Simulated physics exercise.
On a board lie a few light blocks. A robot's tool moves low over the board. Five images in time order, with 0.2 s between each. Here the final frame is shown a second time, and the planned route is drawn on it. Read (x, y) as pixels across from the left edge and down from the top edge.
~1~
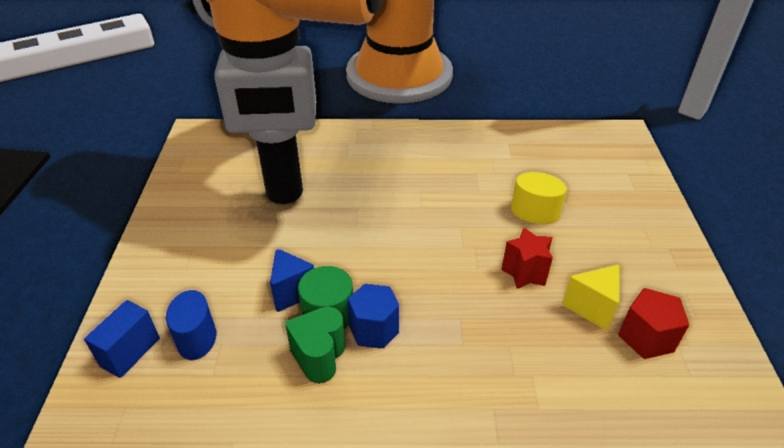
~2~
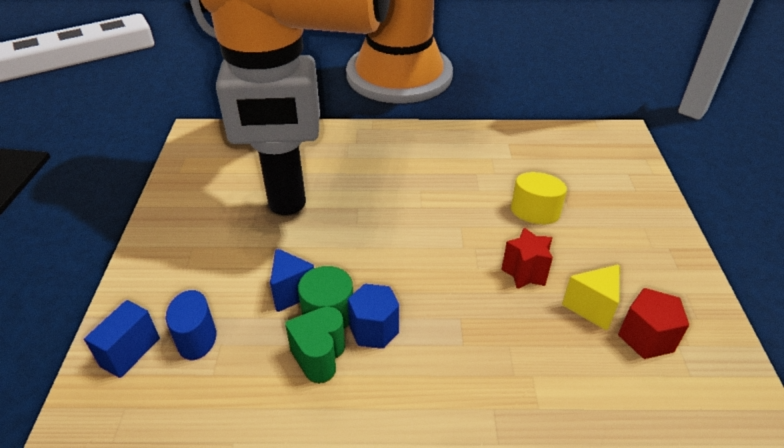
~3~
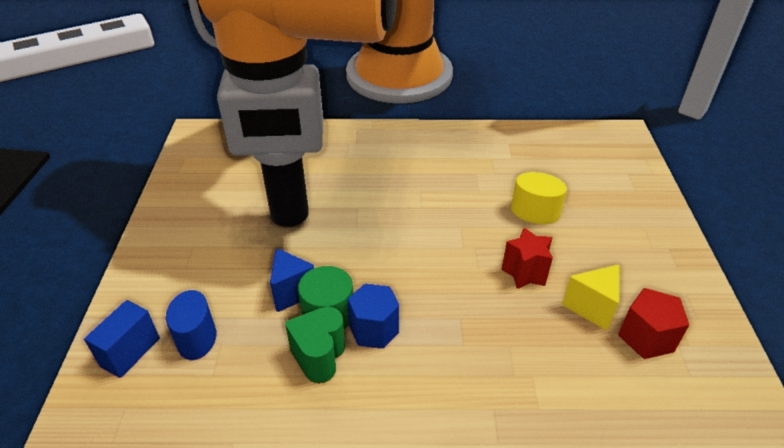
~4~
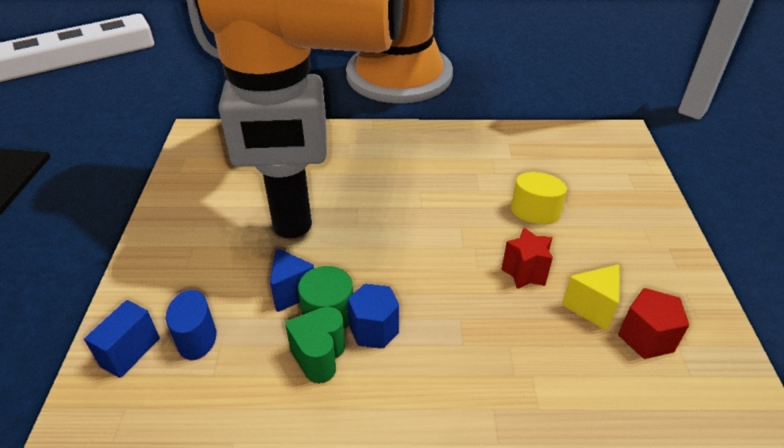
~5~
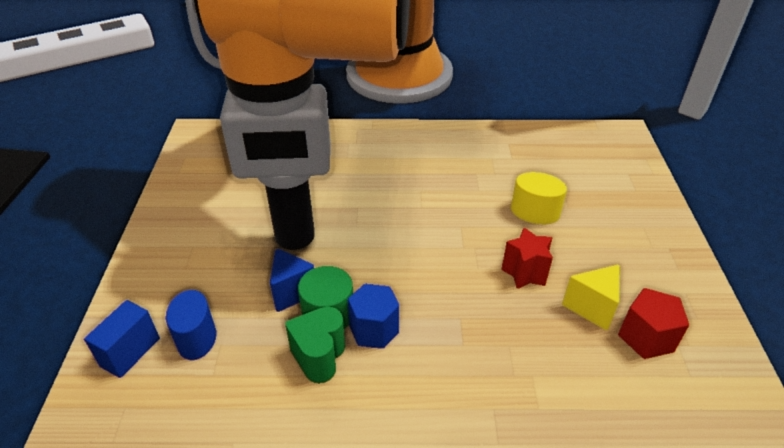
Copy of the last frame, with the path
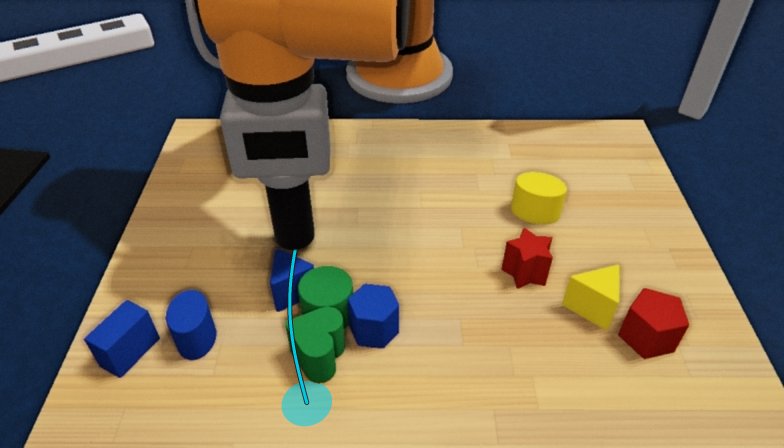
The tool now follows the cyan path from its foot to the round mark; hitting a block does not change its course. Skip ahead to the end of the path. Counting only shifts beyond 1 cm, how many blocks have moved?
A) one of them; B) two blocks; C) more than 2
C
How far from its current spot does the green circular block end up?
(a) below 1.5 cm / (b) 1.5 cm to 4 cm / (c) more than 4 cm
That would be b.
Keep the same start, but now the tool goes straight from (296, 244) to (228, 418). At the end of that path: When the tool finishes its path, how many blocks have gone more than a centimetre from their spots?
In total, two blocks get moved by over 1 cm.
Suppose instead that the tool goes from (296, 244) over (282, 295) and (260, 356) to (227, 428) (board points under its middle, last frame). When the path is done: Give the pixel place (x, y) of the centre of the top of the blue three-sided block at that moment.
Roughly at (270, 393).
The drawn path runs from (296, 244) by way of (290, 315) to (307, 403).
What follows on the original path. One third of the way, tool (289, 283); blue three-sided block (284, 291), turned 40° anticlockwise; green heart-shaped block (318, 334), turned 20° clockwise; green circular block (329, 292); blue hexagon (381, 302).
Two thirds of the way, tool (292, 336); blue three-sided block (286, 350), turned 45° anticlockwise; green heart-shaped block (329, 350), turned 45° clockwise; green circular block (340, 306); blue hexagon (392, 301), turned 15° clockwise.
At the end, tool (306, 396); blue three-sided block (298, 417), turned 35° anticlockwise; green heart-shaped block (364, 380), turned 15° anticlockwise; green circular block (340, 306); blue hexagon (392, 301), turned 15° clockwise.
